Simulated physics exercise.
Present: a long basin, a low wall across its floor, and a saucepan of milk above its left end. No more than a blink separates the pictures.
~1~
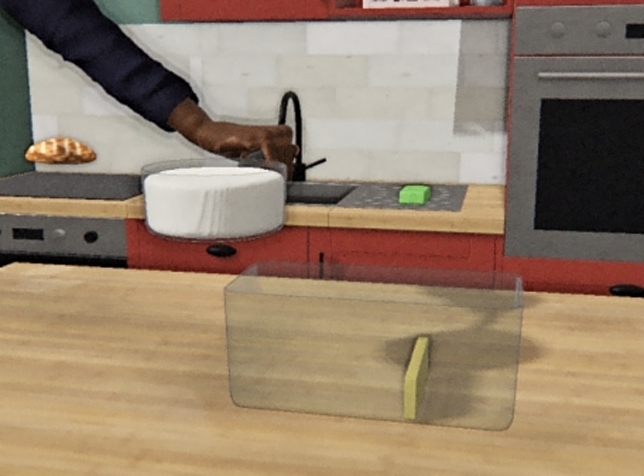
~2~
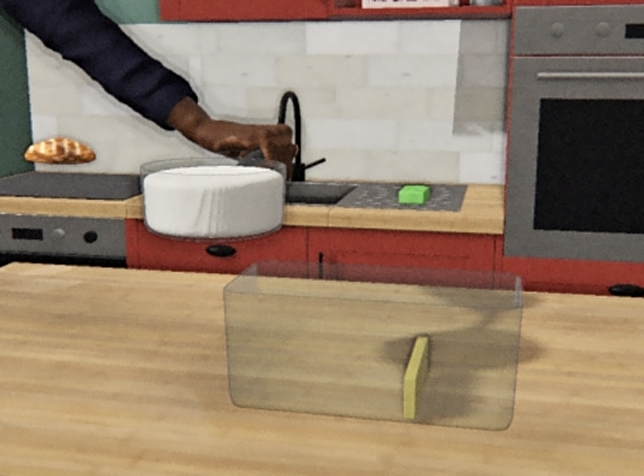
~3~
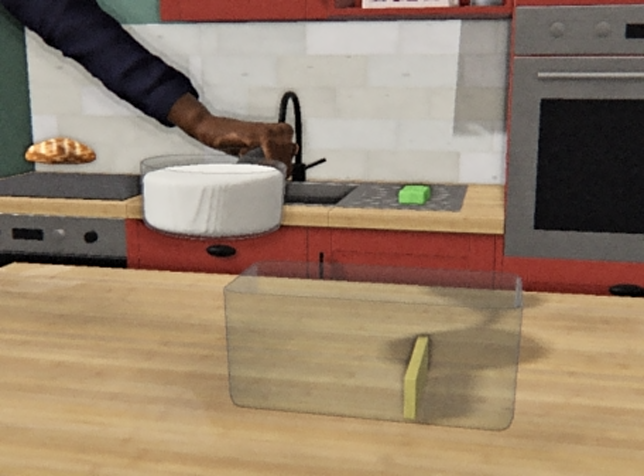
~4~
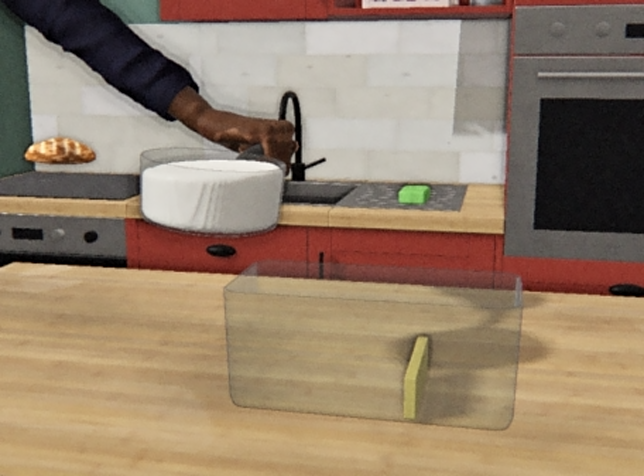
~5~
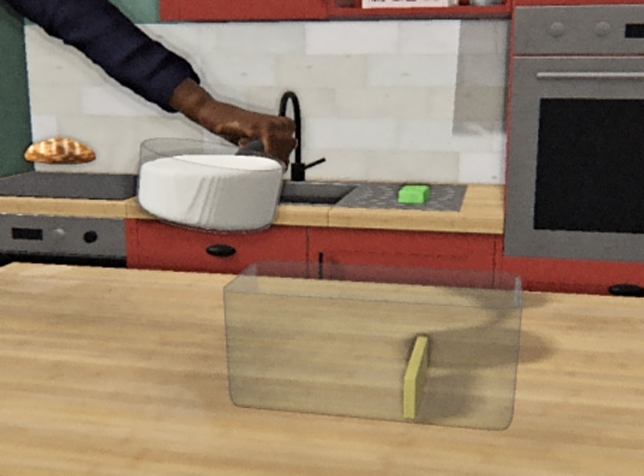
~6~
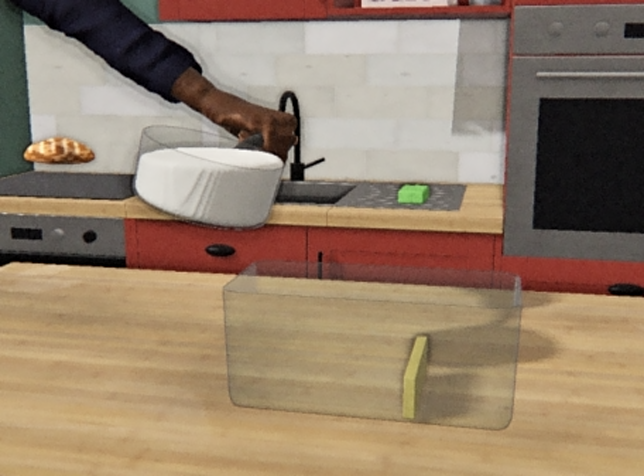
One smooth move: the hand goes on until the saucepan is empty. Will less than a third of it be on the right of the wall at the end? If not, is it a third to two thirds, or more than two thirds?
Yes.
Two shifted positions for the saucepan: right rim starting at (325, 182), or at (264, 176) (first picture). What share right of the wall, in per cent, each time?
It comes to 50 % the first time and 10 % the second.
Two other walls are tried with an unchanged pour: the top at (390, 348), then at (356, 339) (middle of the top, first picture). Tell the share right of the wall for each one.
Roughly 45 % and then 85 %.
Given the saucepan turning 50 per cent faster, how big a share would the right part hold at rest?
About 25 per cent.
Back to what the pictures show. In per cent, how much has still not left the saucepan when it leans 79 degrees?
Roughly 40 percent remains at that point.
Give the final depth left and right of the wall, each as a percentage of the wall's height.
Once still, it is 60 % on the left and 40 % on the right.
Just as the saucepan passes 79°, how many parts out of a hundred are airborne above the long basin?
45 %.
A moment on, the tilt is 79° and 40 per cent is still to pour, 14 is left of the wall and 0 right of it.
Next, the tilt is 113° and 3 per cent is still to pour, 66 is left of the wall and 22 right of it.
Then the tilt is 116° and 0 per cent is still to pour, 82 is left of the wall and 17 right of it.
Later the tilt is 116° and 0 per cent is still to pour, 75 is left of the wall and 24 right of it.
Finally, 73 per cent lies left of the wall, 25 right of it and 2 outside.
